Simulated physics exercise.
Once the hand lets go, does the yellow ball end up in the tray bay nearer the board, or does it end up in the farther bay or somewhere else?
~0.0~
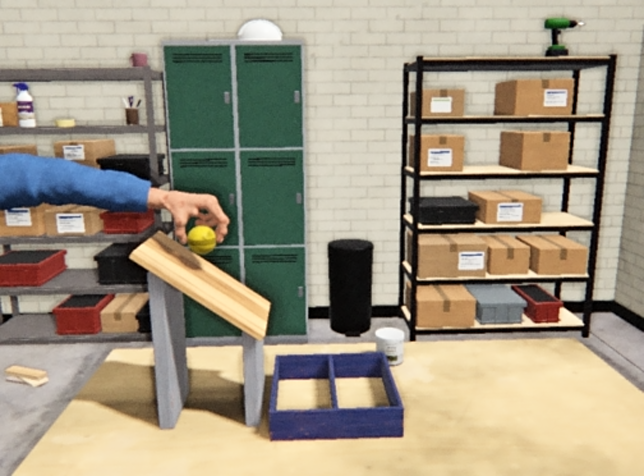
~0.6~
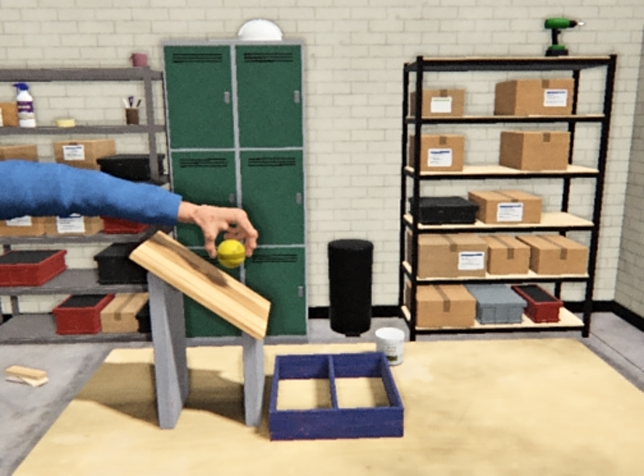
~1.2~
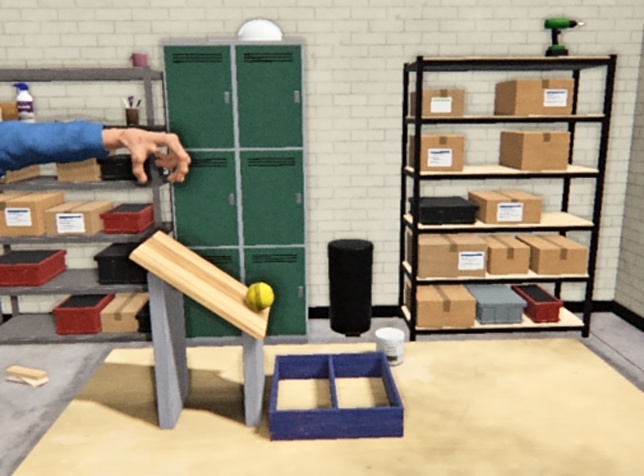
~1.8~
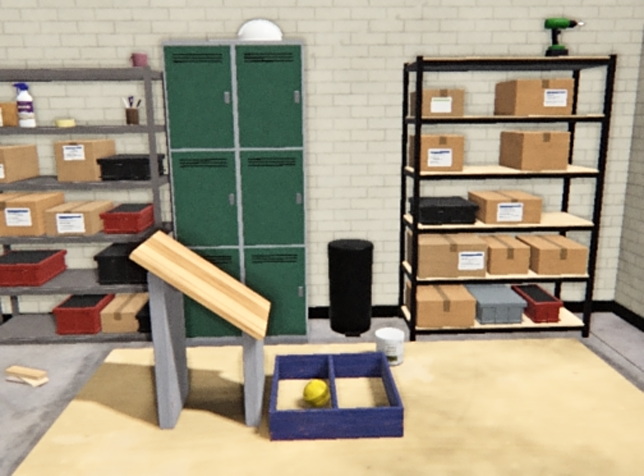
The yellow ball ends up in the nearer bay, the left one right beside the board.
